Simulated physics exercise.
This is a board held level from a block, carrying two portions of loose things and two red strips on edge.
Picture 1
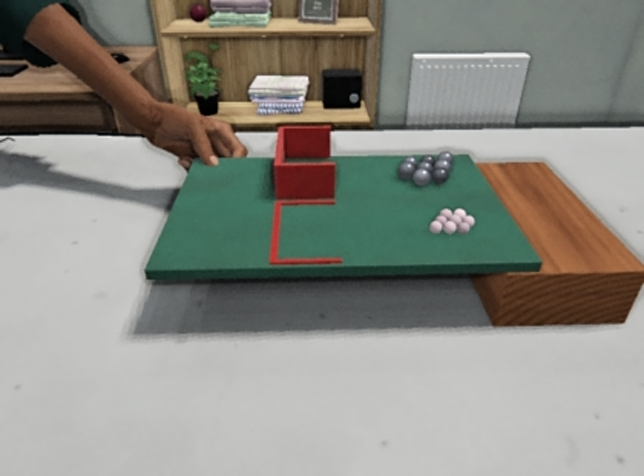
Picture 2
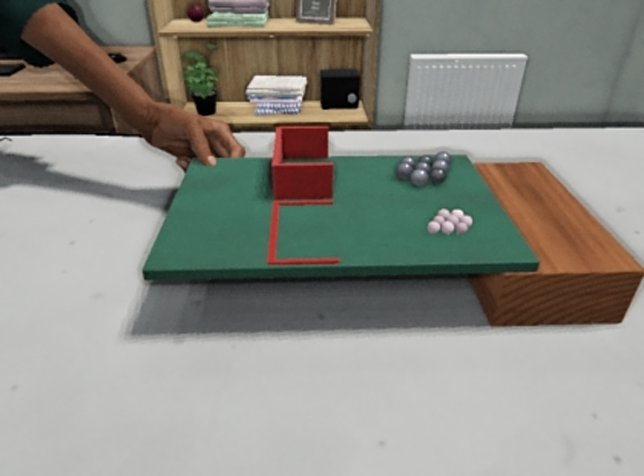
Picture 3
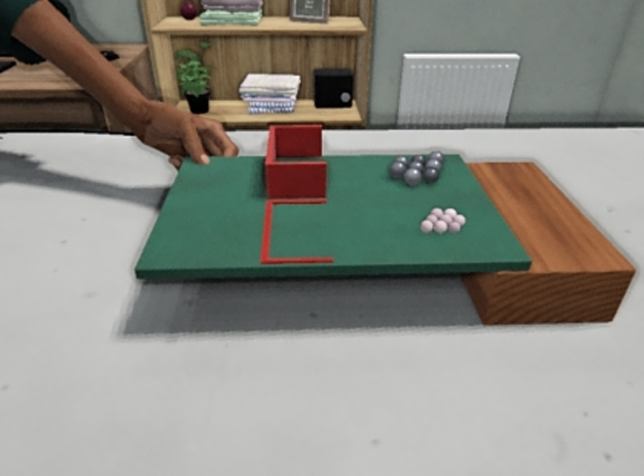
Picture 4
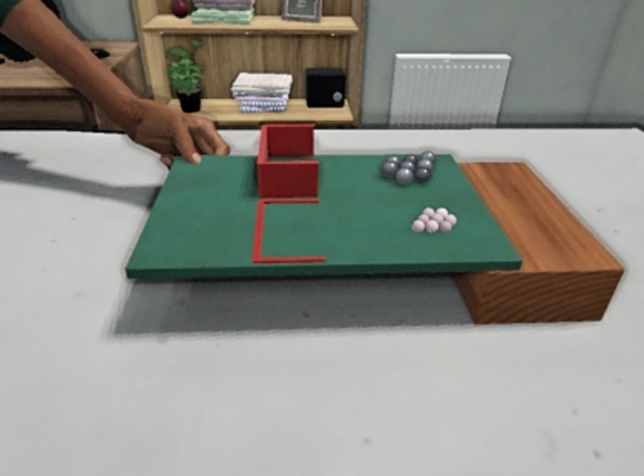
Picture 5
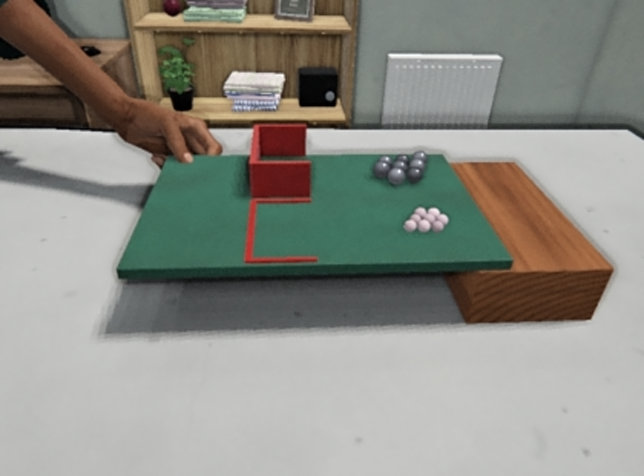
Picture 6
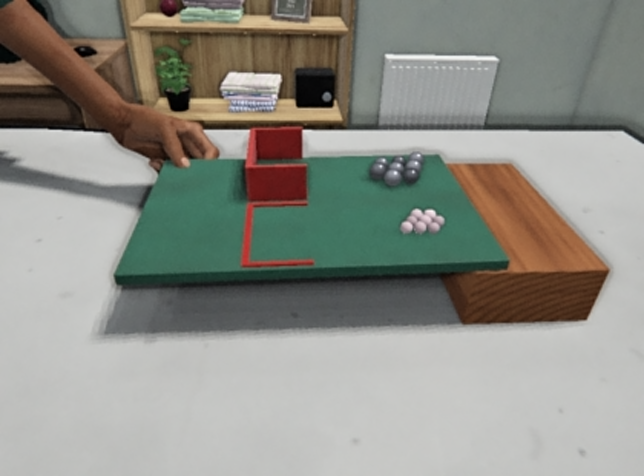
In a room with a wooden shelf, a plant and a white radiator behind, a pale tabletop is seen from the front and slightly above. A hand at the left holds a green board whose right end rests on a wooden block, with red open-sided barriers, one tall and one very low, left of dark grey balls and smaller pale pink ones. The camera drifts slowly right while the board's held end dips barely and the balls stay put.
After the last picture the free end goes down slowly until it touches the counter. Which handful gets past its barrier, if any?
My prediction: Nearer handful: Unrestrained; farther handful: Restrained.
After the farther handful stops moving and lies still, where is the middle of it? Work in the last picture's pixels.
Probably somewhere close to (277, 198).
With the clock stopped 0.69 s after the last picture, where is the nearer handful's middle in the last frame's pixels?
Centre at approx. (316, 247).
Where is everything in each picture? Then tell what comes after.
The first frame shows held end of the board at (159, 268), level; block at (522, 232), about a quarter as high as the board is long; nearer handful at (455, 221), a few sugar pearls; farther handful at (425, 169), a few steel balls; nearer bar at (276, 230), much lower than a piece; farther bar at (280, 161), taller than the pieces.
The second frame shows held end of the board at (157, 268), level; farther handful at (423, 170).
The third frame shows held end of the board at (150, 268), level; nearer handful at (445, 221).
The fourth frame shows held end of the board at (140, 267), level; farther handful at (408, 169).
The fifth frame shows held end of the board at (132, 267), level; nearer handful at (429, 220).
The sixth frame shows held end of the board at (129, 273), down by 1°; block at (490, 232); nearer handful at (425, 221), not moving; farther handful at (396, 170), not moving; nearer bar at (248, 232); farther bar at (252, 163).
Then, 0.33 s after the last picture, board sloping at 7°; nearer handful on its way down; farther handful on its way down.
Then, 0.69 s after the last picture, board sloping at 12°; nearer handful on its way down; farther handful on its way down.
Then, 1.11 s after the last picture, board resting at 12°; nearer handful all past its bar; farther handful has reached its bar.
By the end, board resting at 12°; nearer handful all past its bar; farther handful gathered behind its bar.
